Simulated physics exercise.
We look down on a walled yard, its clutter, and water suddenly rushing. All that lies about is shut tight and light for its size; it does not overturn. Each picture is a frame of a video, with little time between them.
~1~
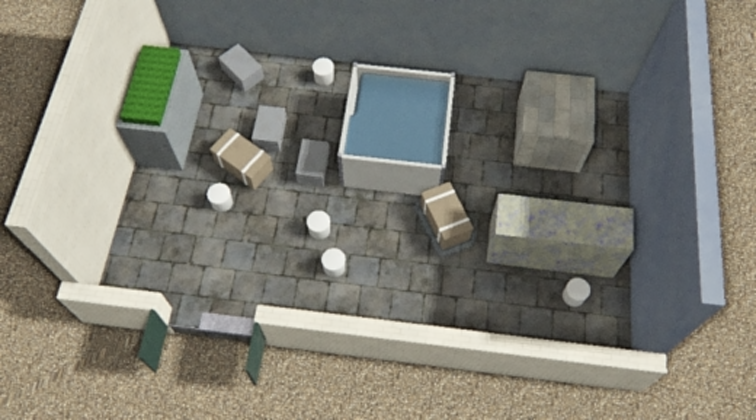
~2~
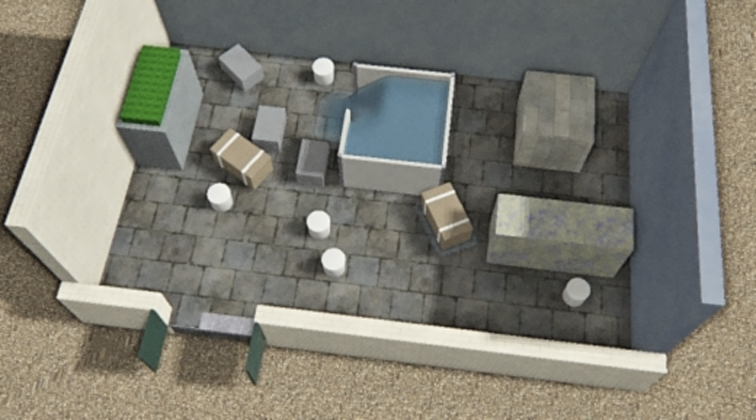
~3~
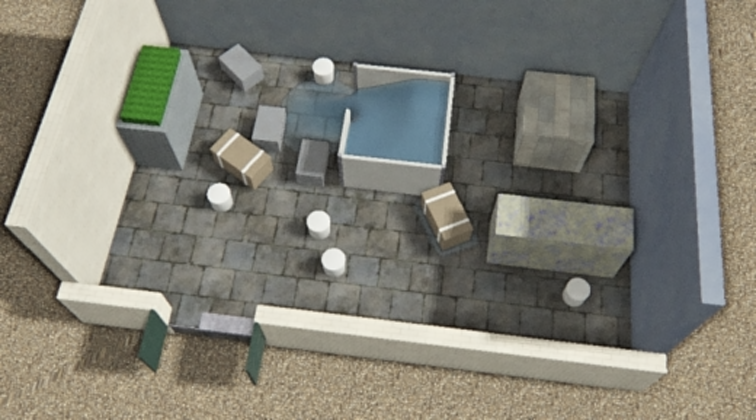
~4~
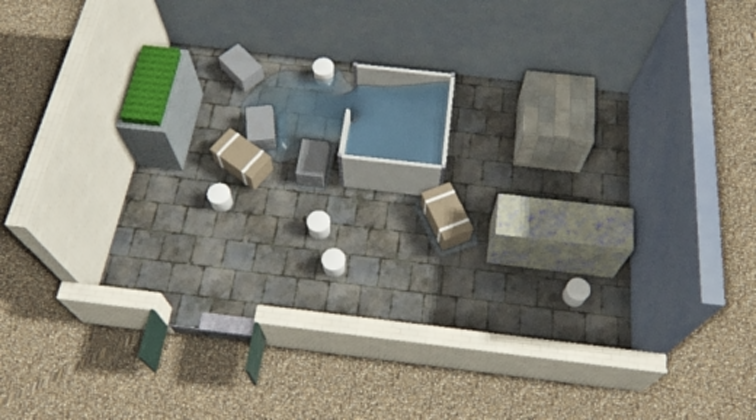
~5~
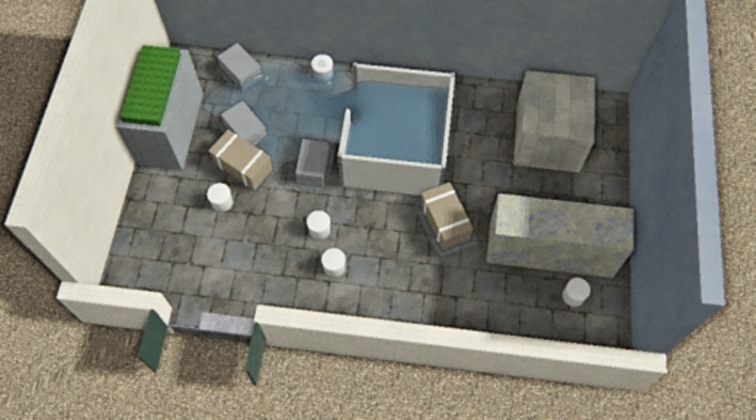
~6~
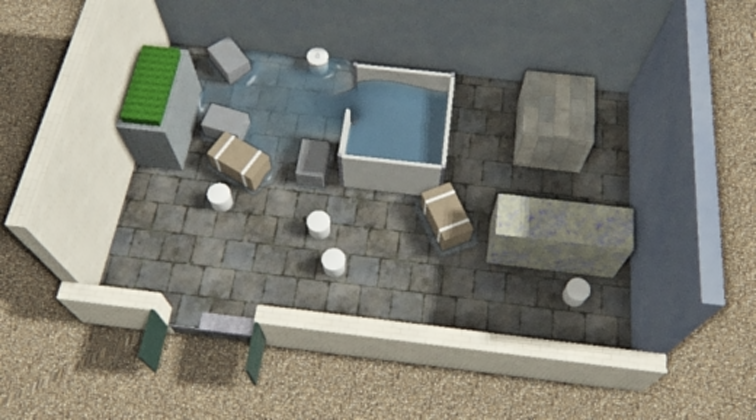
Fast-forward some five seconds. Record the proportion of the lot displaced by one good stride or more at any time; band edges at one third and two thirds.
The things swept well aside make up a third to two thirds.
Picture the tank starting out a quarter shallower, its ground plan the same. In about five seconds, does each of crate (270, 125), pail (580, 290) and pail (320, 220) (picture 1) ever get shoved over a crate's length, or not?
Note, listed order: Covered it / didn't cover it / didn't cover it.
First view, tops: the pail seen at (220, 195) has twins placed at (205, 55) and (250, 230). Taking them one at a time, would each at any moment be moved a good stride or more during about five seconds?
Going one by one, I'd say gets shoved clear for the first and gets shoved clear for the second.
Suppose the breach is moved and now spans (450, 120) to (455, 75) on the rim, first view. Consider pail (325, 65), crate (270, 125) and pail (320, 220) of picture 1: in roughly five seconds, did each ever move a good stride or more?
In turn: Shifted that much, less than that, less than that.
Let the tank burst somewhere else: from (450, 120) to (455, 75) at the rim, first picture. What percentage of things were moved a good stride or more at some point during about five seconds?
By my reckoning, around 30 percent.
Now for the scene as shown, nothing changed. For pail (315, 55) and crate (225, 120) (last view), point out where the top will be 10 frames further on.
The tops should be near (196, 62) and near (202, 143).
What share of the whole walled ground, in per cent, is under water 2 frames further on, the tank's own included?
Roughly 25 in a hundred.
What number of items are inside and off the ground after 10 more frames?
Result - 3.
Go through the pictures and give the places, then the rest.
In the first picture, a crate at (268, 123), on the bottom; a crate at (240, 62), on the bottom; 0 of 10 have shifted.
In the second picture, a crate at (268, 123) rests on the ground; a crate at (240, 62) rests on the ground; 0 of 10 have shifted.
In the third picture, a crate at (268, 123) rests on the ground; a crate at (240, 62), on the bottom; 0 of 10 have shifted.
In the fourth picture, a crate at (260, 123), on the bottom, close to its start; a crate at (240, 62), on the bottom; 1 of 10 have shifted.
In the fifth picture, a crate at (243, 121) rests on the ground, a stride from its start; a crate at (239, 61) rests on the ground; 2 of 10 have shifted.
In the sixth picture, a crate at (225, 119), on the bottom, a stride from its start; a crate at (228, 55), on the bottom, close to its start; 3 of 10 have shifted.
A moment on, 3 of 10 are well off their spots; 3 afloat.
Next, 3 of 10 are well off their spots; 3 afloat.
Later, 5 of 10 are well off their spots; 3 afloat.
In the end, 4 of 10 are well off their spots, and 5 have been at some point; 3 afloat.
